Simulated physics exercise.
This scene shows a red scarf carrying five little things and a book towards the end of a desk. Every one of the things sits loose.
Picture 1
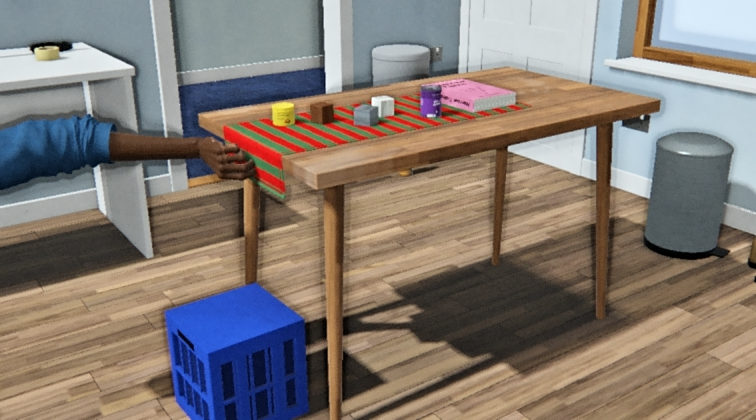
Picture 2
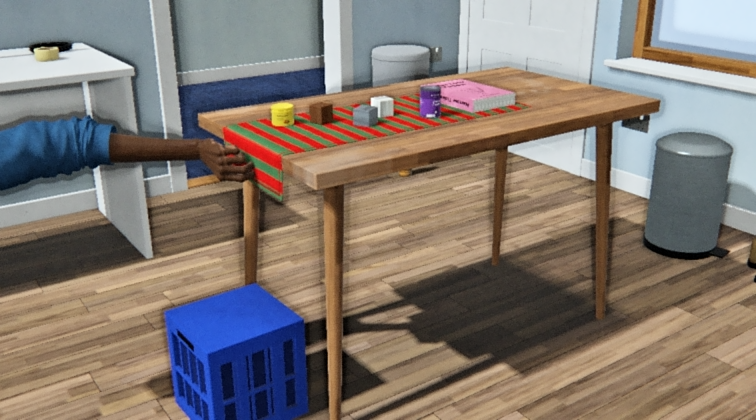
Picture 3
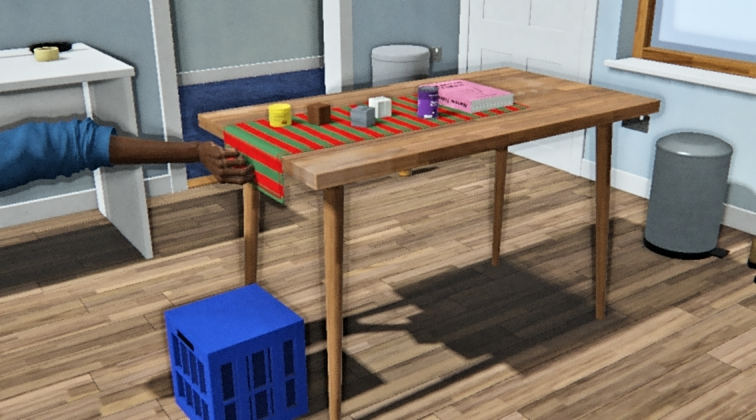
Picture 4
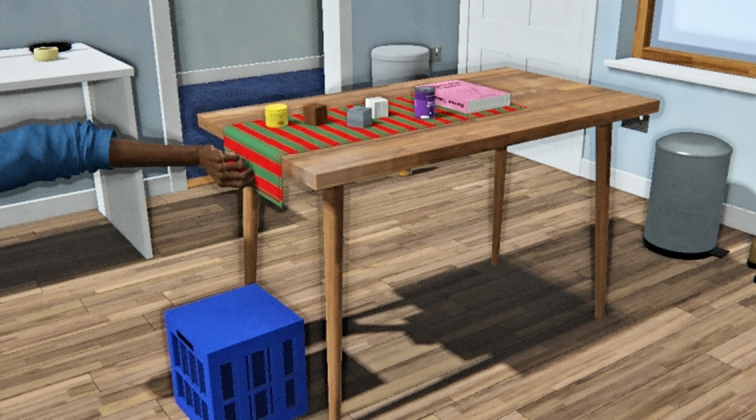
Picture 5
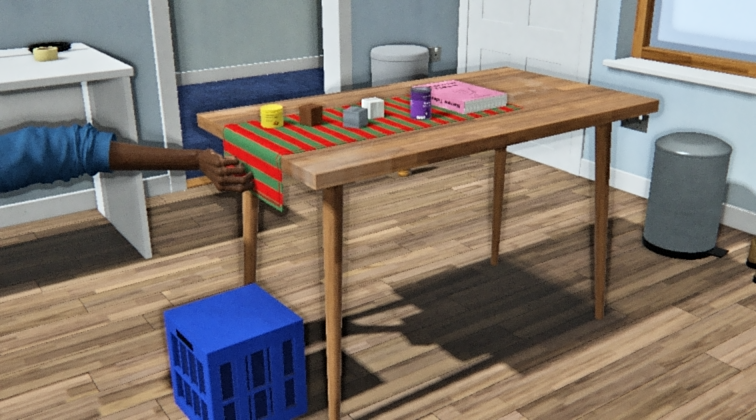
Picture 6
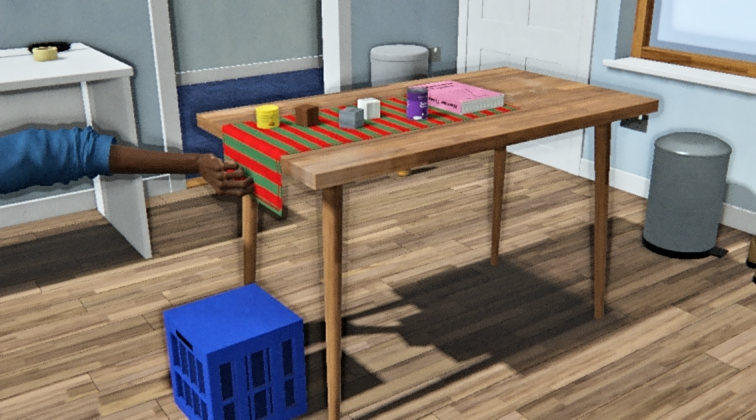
A dark-skinned hand in a blue sleeve, reaching in from the left, slowly draws a red-and-green striped cloth a little way over the near-left edge of a wooden table, its hanging end lengthening slightly. The yellow pot, brown, grey and white cubes, purple can and pink book ride leftward with it, upright. A still, slightly raised view shows the wood-floored room, blue crate below and grey bin right.
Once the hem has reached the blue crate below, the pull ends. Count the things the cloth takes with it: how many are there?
Three.
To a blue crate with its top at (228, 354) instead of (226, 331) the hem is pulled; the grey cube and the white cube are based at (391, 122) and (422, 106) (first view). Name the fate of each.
The grey cube? Lost. The white cube? Safe.
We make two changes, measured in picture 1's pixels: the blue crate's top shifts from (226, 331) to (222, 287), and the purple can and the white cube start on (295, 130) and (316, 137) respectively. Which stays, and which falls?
The purple can tumbles off, the white cube drops off.
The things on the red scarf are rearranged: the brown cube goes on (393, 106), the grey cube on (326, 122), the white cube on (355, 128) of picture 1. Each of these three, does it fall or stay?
Here's the result: The brown cube remains in place, the grey cube leaves the top and the white cube leaves the top.
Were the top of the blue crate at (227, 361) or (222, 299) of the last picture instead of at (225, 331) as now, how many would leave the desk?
Count: 4, then 2.
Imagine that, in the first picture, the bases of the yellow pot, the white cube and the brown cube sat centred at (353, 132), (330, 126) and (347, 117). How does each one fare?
The yellow pot? It tips off. The white cube tips off, and the brown cube tips off.
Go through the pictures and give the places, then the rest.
The first frame shows hem (285, 199); yellow pot (283, 105); brown cube (322, 104); grey cube (366, 107); white cube (383, 98); purple can (431, 87); top of the crate (226, 331).
The second frame shows hem (283, 201); yellow pot (282, 106).
The third frame shows hem (284, 203); brown cube (319, 105).
The fourth frame shows hem (283, 208); grey cube (360, 109); top of the crate (225, 331).
The fifth frame shows hem (283, 212); white cube (373, 100).
The sixth frame shows hem (282, 216); yellow pot (267, 108); brown cube (307, 106); grey cube (352, 110); white cube (369, 100); purple can (418, 89).
Soon after, hem near (255, 264); yellow pot gone.
Then, hem on the crate; yellow pot, brown cube and grey cube gone.
At rest, hem on the crate; yellow pot, brown cube and grey cube gone. It carries off three.
